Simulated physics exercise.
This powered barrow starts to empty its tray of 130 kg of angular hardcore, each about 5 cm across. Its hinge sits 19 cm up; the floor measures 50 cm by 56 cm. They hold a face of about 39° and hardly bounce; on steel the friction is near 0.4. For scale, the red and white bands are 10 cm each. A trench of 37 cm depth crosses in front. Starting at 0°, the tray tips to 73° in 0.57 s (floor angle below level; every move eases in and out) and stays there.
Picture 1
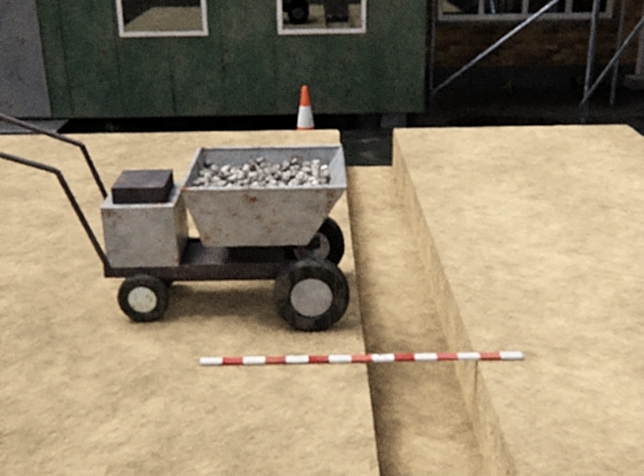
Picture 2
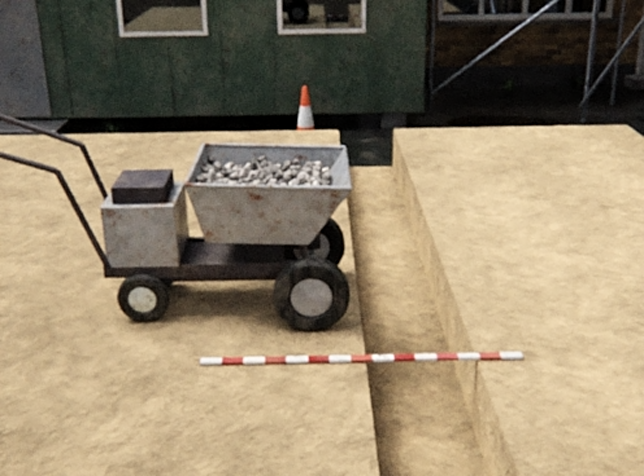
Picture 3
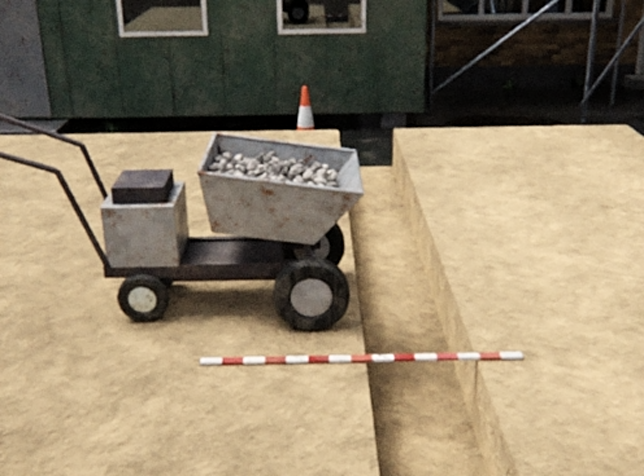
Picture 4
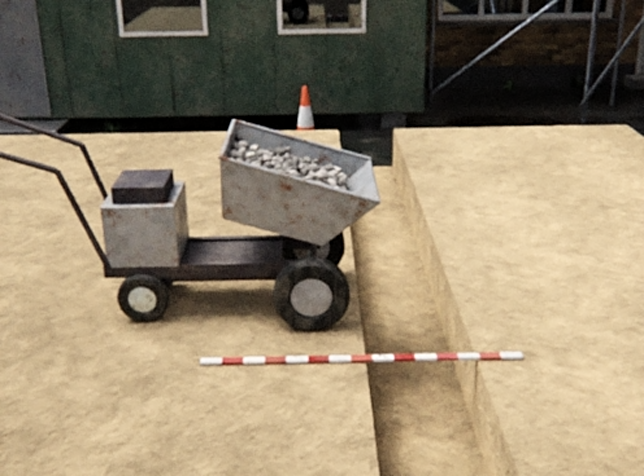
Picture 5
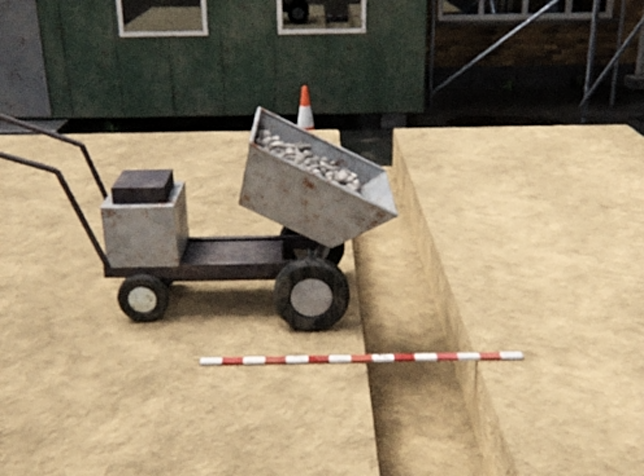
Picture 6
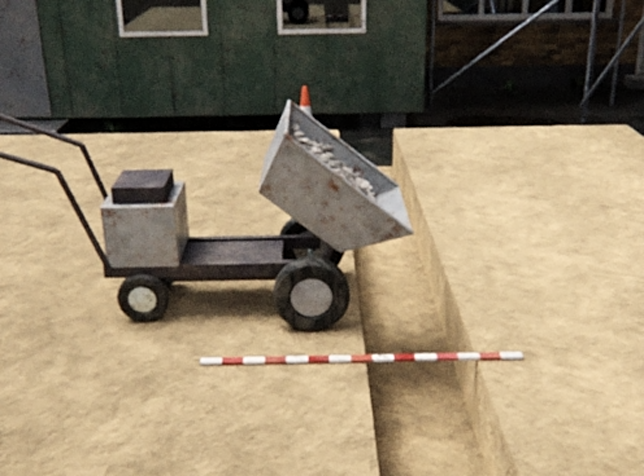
In this clip, a powered barrow loaded with grey stones stands beside a trench, behind a red and white striped pole. Its metal tray tilts forward to the right, the rear end rising steadily while the wheels stay still.
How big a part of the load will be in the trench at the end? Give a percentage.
Roughly 37 per cent ends in the trench.
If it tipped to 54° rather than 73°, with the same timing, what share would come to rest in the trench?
Then about 10 per cent.
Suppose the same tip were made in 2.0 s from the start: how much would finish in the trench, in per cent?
It would be near 60 per cent.
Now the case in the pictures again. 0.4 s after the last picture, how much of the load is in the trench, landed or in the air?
About 10 per cent by then.
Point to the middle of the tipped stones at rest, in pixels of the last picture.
Near (469, 296).
Then, 0.1 s after the last picture the floor is at 62°, 100 % in the tray; the foremost stones are at (414, 242).
Then, 0.4 s after the last picture the floor is at 73°, 72 % in the tray, 10 % in the trench, 18 % past the trench; the foremost stones are at (495, 301).
Then, 0.7 s after the last picture the floor is at 73°, 29 % in the tray, 23 % in the trench, 47 % past the trench; the foremost stones are past the picture's edge.
Then, 2.7 s after the last picture the floor is at 73°, 16 % in the tray, 37 % in the trench, 47 % past the trench; the foremost stones are past the picture's edge.
